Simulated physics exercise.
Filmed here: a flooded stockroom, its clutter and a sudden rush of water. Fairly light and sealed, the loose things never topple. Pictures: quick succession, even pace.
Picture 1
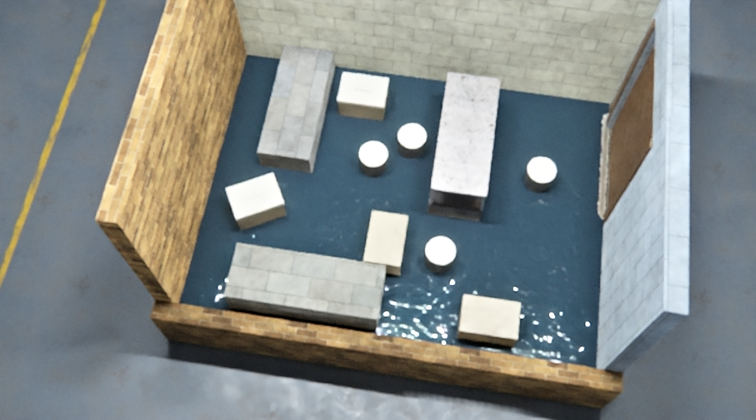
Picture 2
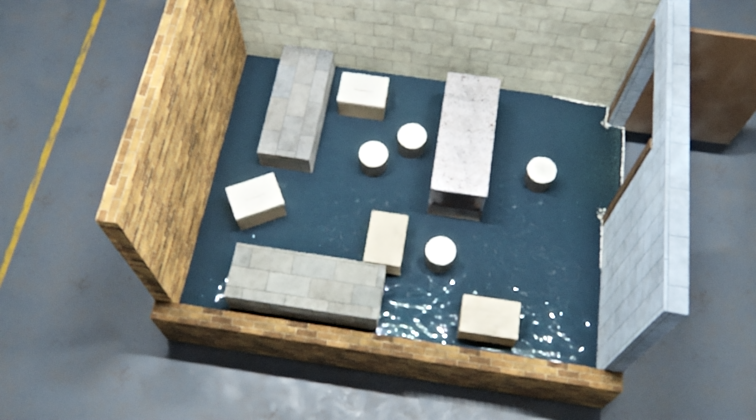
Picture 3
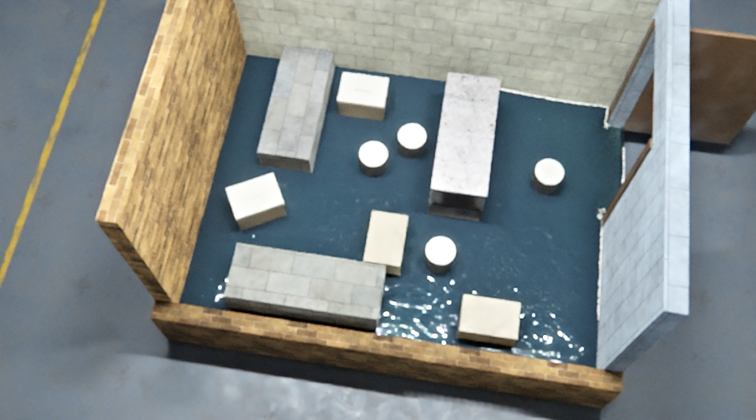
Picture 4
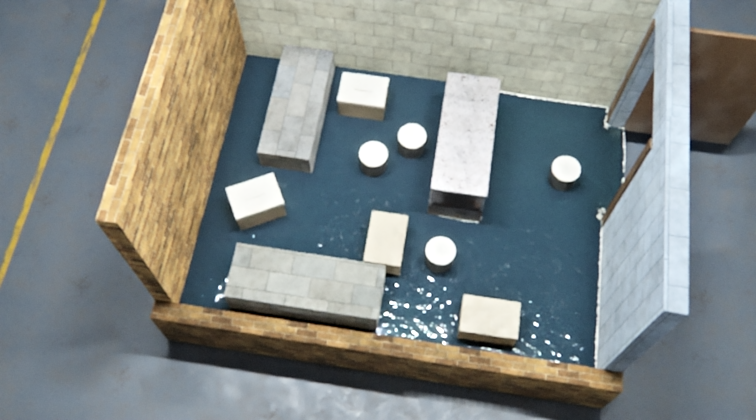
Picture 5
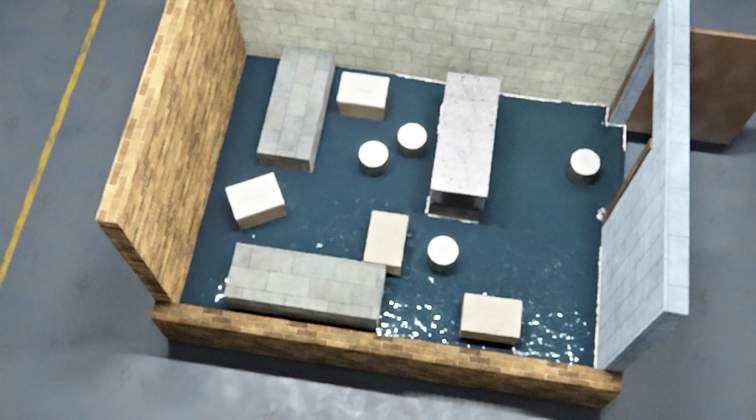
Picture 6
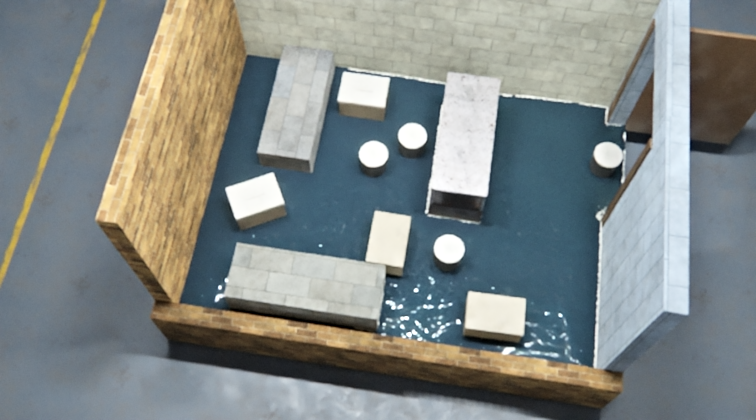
A small walled room flooded with dark water held blocks and white round pails; a brown door in the right wall swung outward, then the nearest pail drifted right to the opening as another shifted slightly.
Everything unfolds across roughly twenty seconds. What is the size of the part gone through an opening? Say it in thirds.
I expect the portion to fall within the middle band.
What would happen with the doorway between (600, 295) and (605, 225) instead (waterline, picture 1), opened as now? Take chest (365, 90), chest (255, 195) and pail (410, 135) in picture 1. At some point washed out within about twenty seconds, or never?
The three read no escape, no escape and no escape, respectively.
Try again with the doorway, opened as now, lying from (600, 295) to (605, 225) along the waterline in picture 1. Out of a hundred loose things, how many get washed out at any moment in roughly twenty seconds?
Close to 50 percent.
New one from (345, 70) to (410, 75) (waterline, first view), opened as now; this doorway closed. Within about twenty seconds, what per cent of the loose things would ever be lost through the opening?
Share out: Near 80 %.
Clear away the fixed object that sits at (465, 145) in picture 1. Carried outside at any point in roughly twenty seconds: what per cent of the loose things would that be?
I'd put the share at 80 percent.
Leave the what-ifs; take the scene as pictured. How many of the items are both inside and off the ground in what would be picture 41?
The total is 4.
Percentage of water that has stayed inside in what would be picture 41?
Close to 42 %.
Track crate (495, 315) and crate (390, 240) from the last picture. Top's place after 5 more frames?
Estimate: First at (536, 298), second at (445, 261), approximately.
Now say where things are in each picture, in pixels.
A pail at (542, 170) floats; a pail at (441, 250) floats; 0 of 8 have shifted, in the first picture.
A pail at (542, 170) floats; a pail at (441, 250), afloat; 0 of 8 have shifted, in the second picture.
A pail at (550, 172), afloat, close to its start; a pail at (441, 250) floats; 1 of 8 have shifted, in the third picture.
A pail at (566, 168) floats, close to its start; a pail at (441, 251) floats; 1 of 8 have shifted, in the fourth picture.
A pail at (586, 162), afloat, a stride from its start; a pail at (443, 250), afloat; 1 of 8 have shifted, in the fifth picture.
A pail at (609, 155), afloat, a stride from its start; a pail at (449, 249) floats, close to its start; 3 of 8 have shifted, in the sixth picture.
A moment on, 1 of 8 are out; 7 afloat.
Next, 3 of 8 are out; 5 afloat.
Later, 4 of 8 are out; 4 afloat.
In the end, 5 of 8 are out; 3 afloat.
